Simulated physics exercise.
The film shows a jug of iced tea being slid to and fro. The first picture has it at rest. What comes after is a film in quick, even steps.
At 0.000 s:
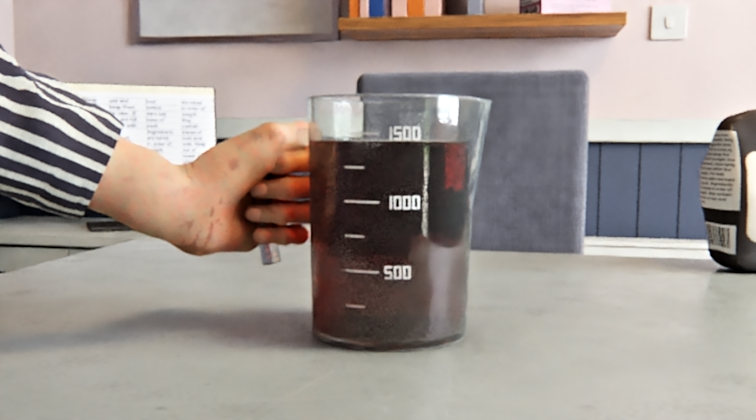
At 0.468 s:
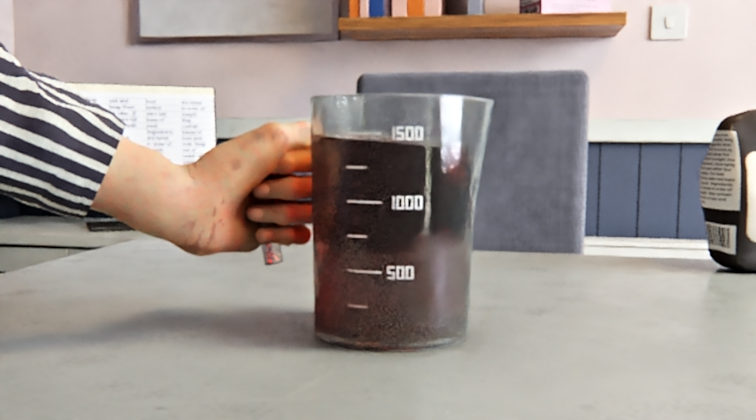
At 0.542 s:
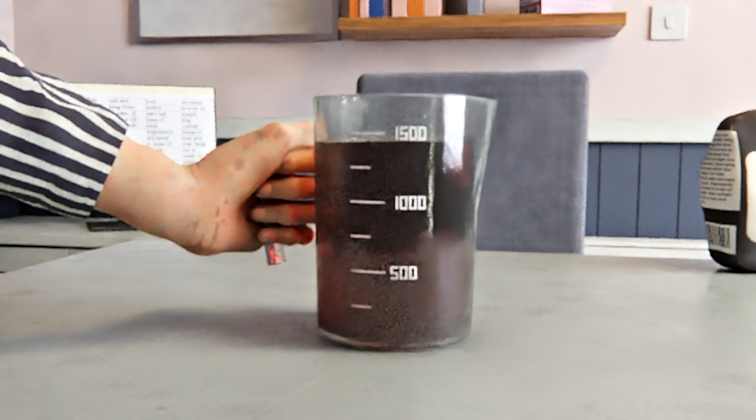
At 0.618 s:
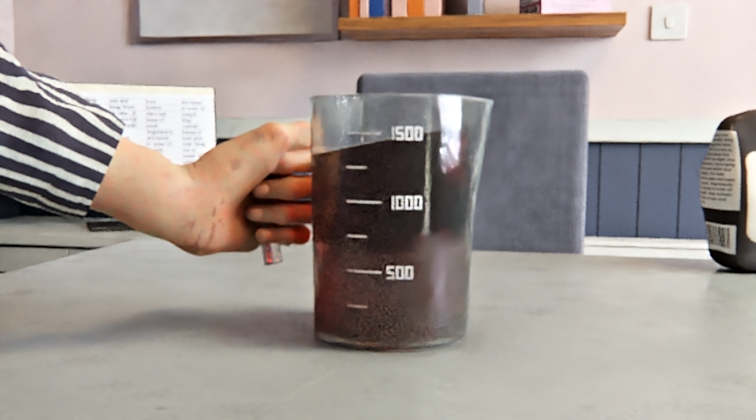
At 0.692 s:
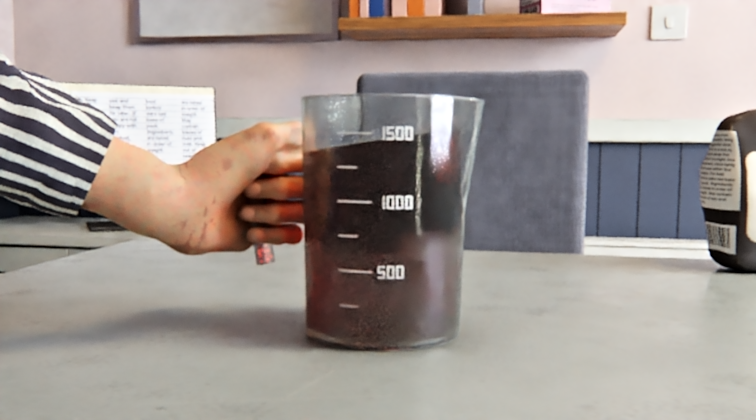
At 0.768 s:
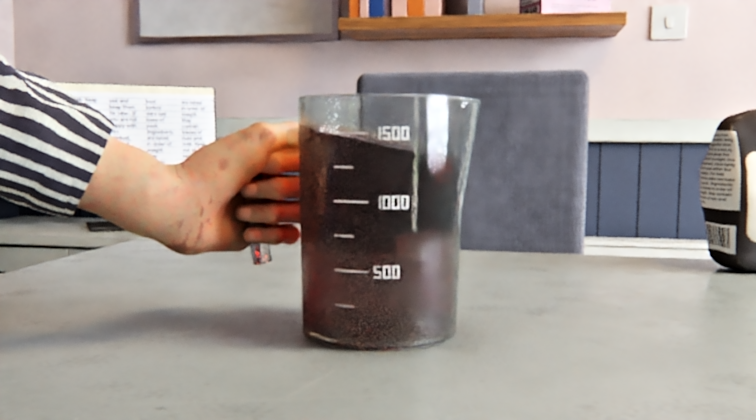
A clear jug of dark iced tea, gripped by a hand in a striped sleeve, slid slightly right and then back left on the table, its surface tilting higher on the right, then the left.
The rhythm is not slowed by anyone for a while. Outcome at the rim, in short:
I expect the liquid will get out at this rate.
Around 1.1 s, the highest wave so far goes over the rim.
Around 5.2 s, the highest wave so far goes over the rim; some is on the top.
